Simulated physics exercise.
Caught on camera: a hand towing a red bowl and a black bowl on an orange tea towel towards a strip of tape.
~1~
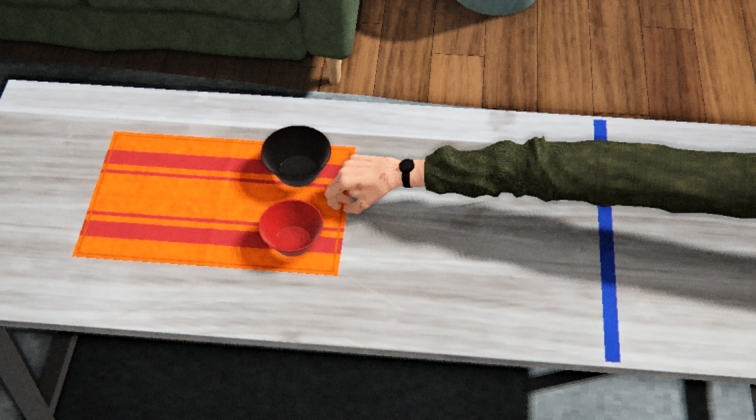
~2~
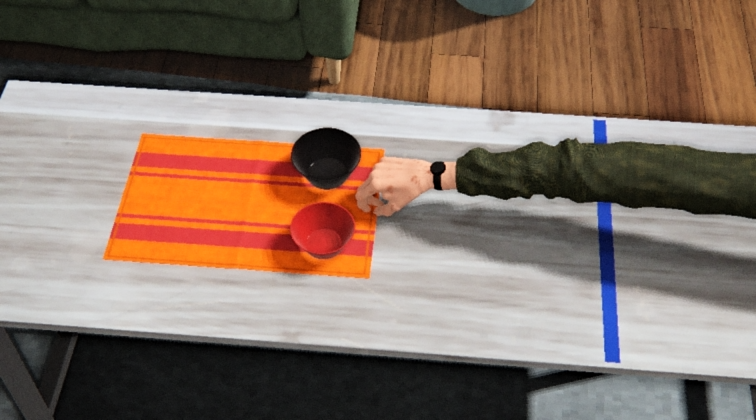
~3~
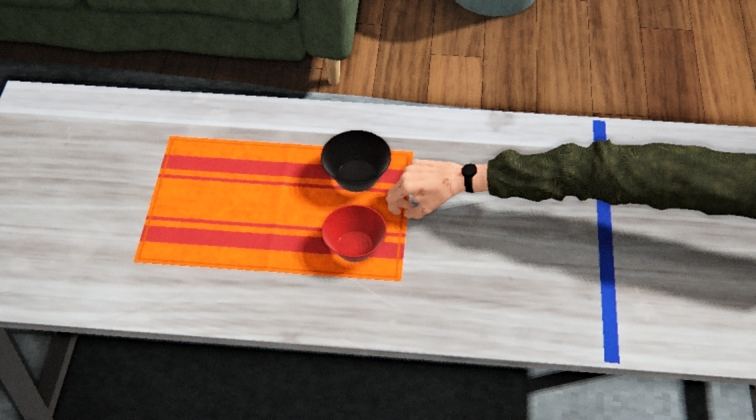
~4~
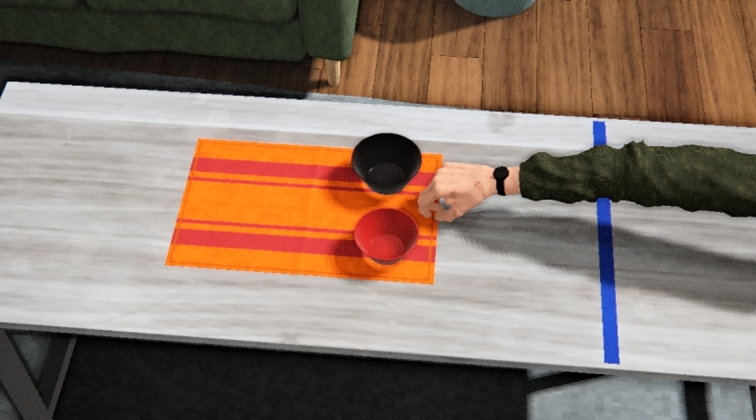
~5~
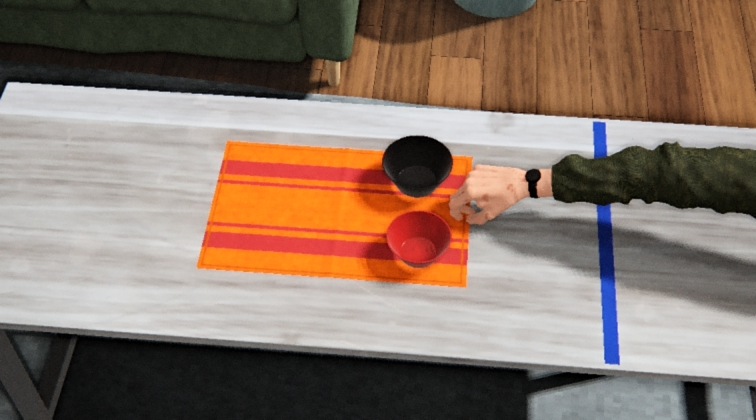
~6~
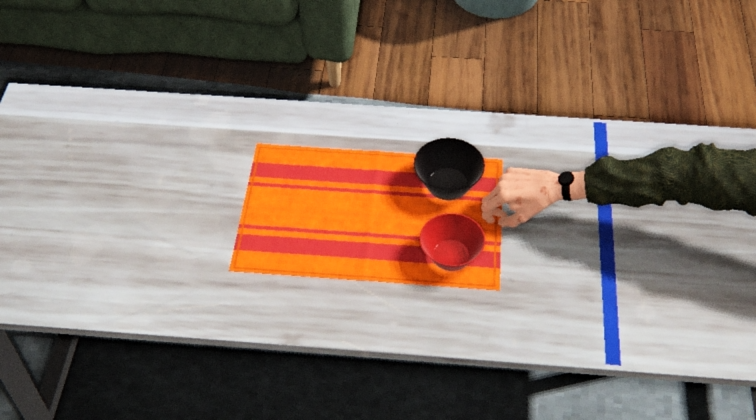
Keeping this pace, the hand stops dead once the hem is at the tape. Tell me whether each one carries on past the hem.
The red bowl carries on past it. The black bowl carries on past it.
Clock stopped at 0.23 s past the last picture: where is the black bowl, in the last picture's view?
At that time it is roughly at (584, 184).
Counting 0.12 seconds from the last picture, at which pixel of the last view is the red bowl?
(529, 253).
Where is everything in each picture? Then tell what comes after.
The first frame shows tea towel end (338, 276); red bowl (291, 225); black bowl (296, 151); tape (612, 338).
The second frame shows tea towel end (369, 279), far hem (103, 259); black bowl (326, 153).
The third frame shows tea towel end (401, 281); red bowl (354, 230).
The fourth frame shows tea towel end (434, 285), far hem (165, 265); black bowl (387, 159).
The fifth frame shows tea towel end (466, 287); red bowl (419, 236).
The sixth frame shows tea towel end (499, 291), far hem (229, 271); red bowl (453, 239); black bowl (449, 164); tape (612, 341).
Then, 0.12 s after the last picture, hem short of the tape; red bowl on the cloth near (529, 253); black bowl on the cloth near (522, 179).
Then, 0.23 s after the last picture, hem at the tape; red bowl on the cloth near (595, 258); black bowl on the cloth near (584, 184).
At rest, hem at the tape; red bowl ahead of the hem near (653, 263); black bowl ahead of the hem near (641, 189). The red bowl leaves the cloth and the black bowl shoots off the front.
